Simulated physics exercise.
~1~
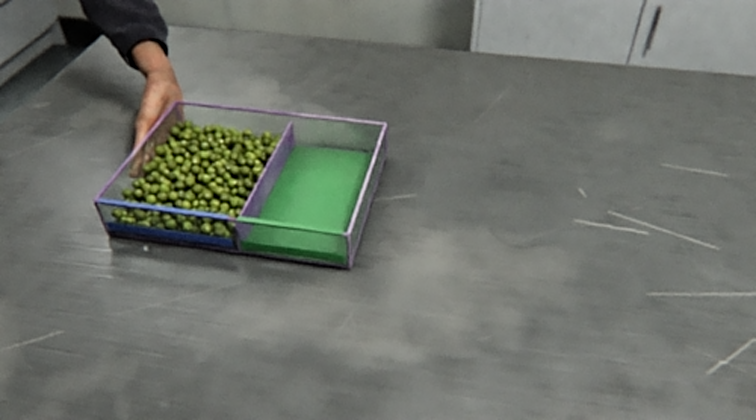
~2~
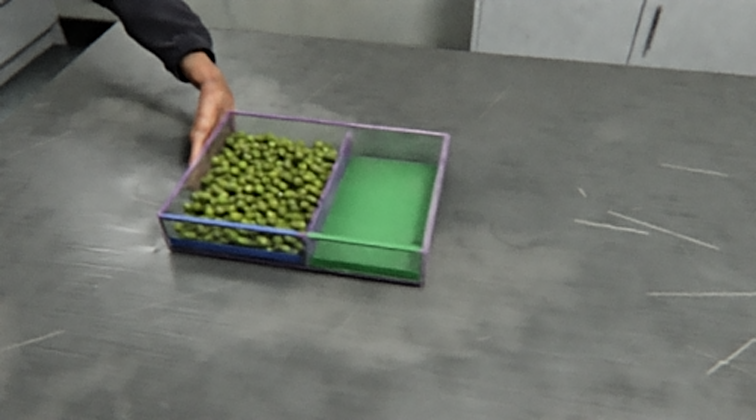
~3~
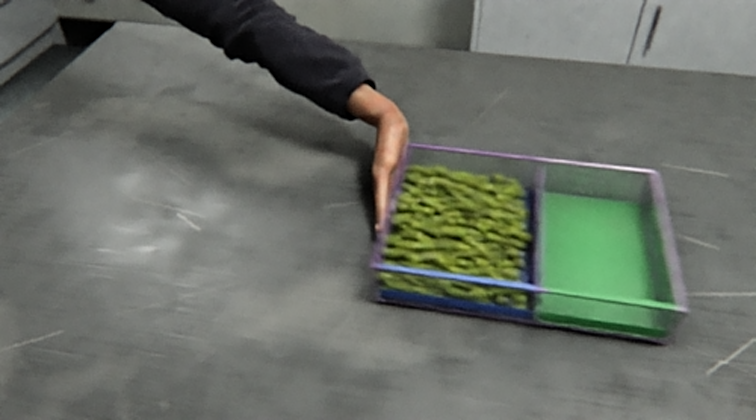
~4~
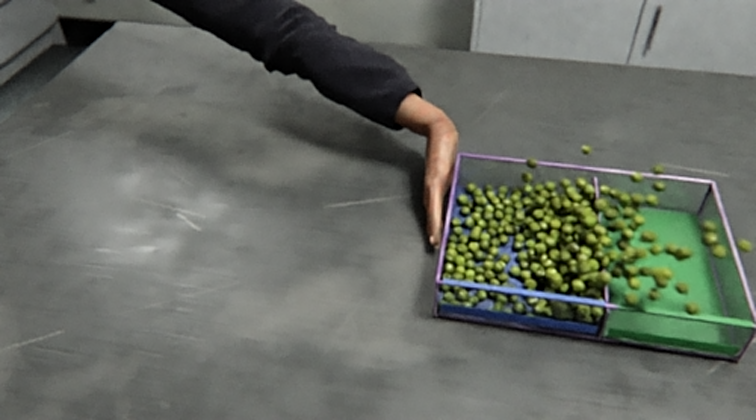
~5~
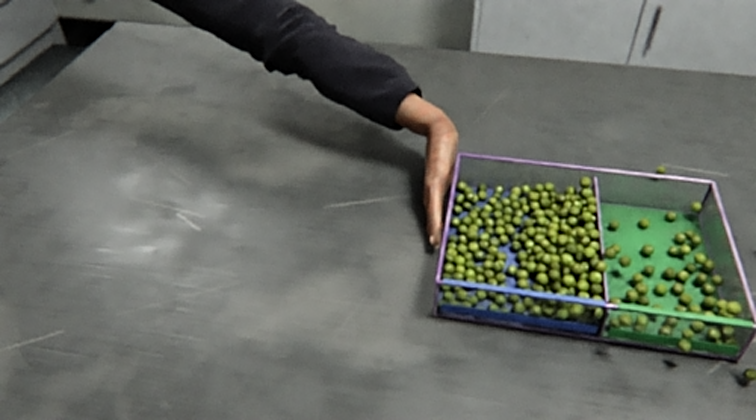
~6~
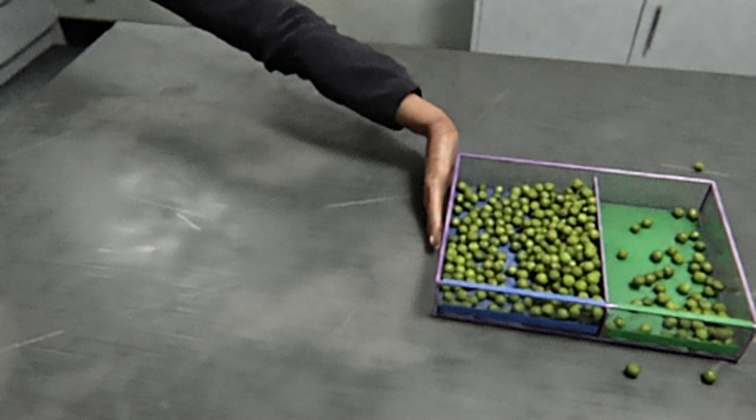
On a scratched dark grey tabletop, seen from above at an angle with pale cabinets behind, sits a clear tray with purple edges. Its left compartment, with a blue floor, is filled with small green olives, while the right one, with a green floor, is empty. A hand in a dark sleeve pushes the tray from its left side, sliding it faster toward the right. The tray stops abruptly and the olives surge rightward, some hopping over the divider and a few flying out. At the end most remain on the left, some lie scattered on the green side, and a few rest on the table.
